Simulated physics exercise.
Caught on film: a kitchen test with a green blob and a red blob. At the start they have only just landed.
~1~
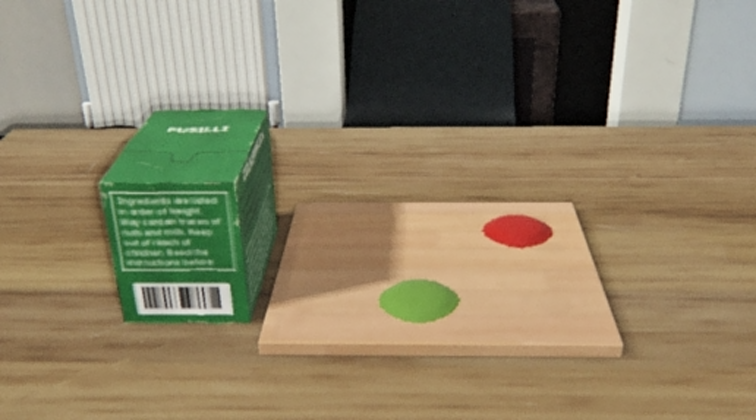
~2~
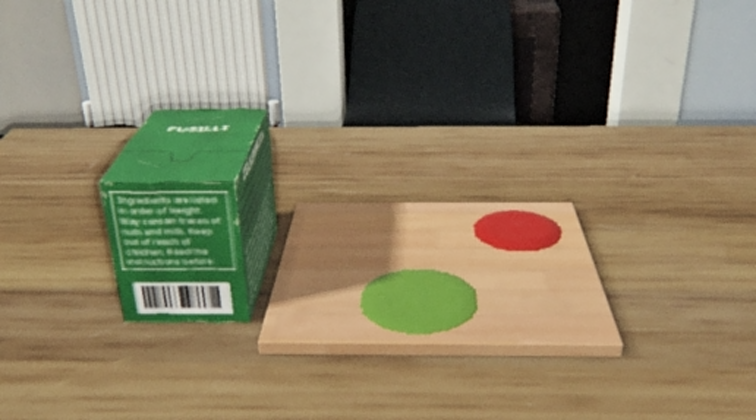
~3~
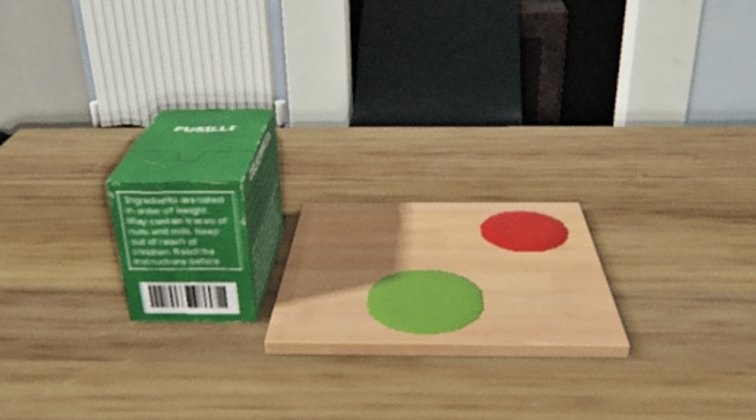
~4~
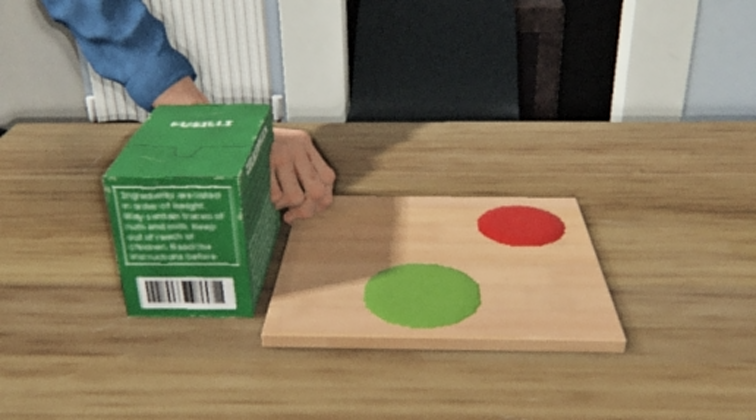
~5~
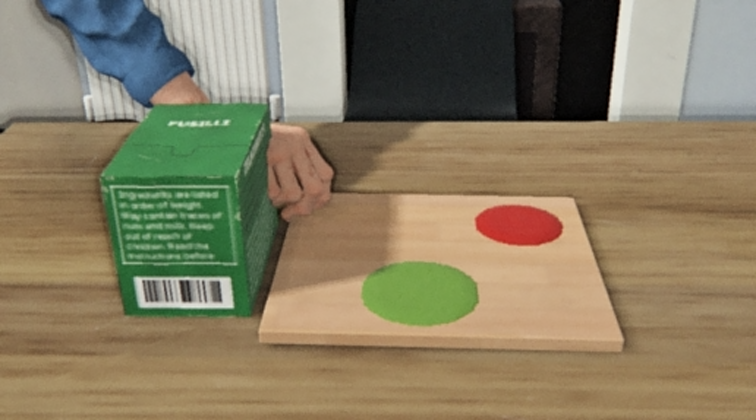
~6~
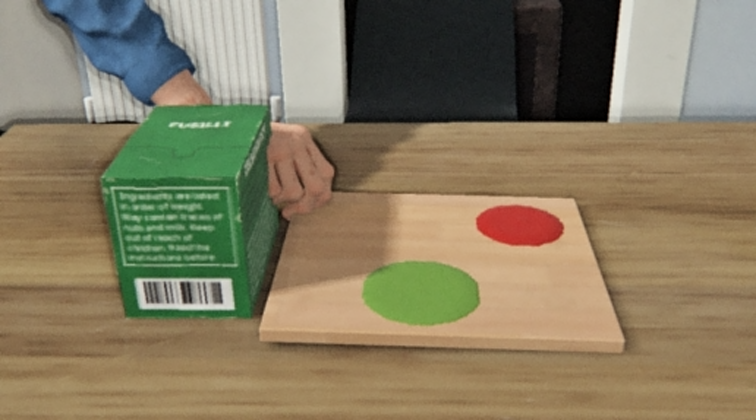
A hand reached in behind the green packet and took the end of the board, raising it very slightly, after the green and red blobs on it had spread into thin, flat rounds.
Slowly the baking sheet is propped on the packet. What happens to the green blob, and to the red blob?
The green blob slides over the edge; the red blob slides over the edge.
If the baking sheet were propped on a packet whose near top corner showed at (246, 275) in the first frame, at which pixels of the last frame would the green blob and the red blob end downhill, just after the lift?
In turn (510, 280) and (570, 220).
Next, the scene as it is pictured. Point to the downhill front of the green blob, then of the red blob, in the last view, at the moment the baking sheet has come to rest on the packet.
The first near (588, 281), the second near (589, 225).
Next, slope about 31°; the green blob has crept down a long way; the red blob is dripping off the low end.
After that, the green blob is dripping off the low end; the red blob is dripping off the low end.
Finally, slope about 31°; the green blob is dripping off the low end; the red blob is dripping off the low end.
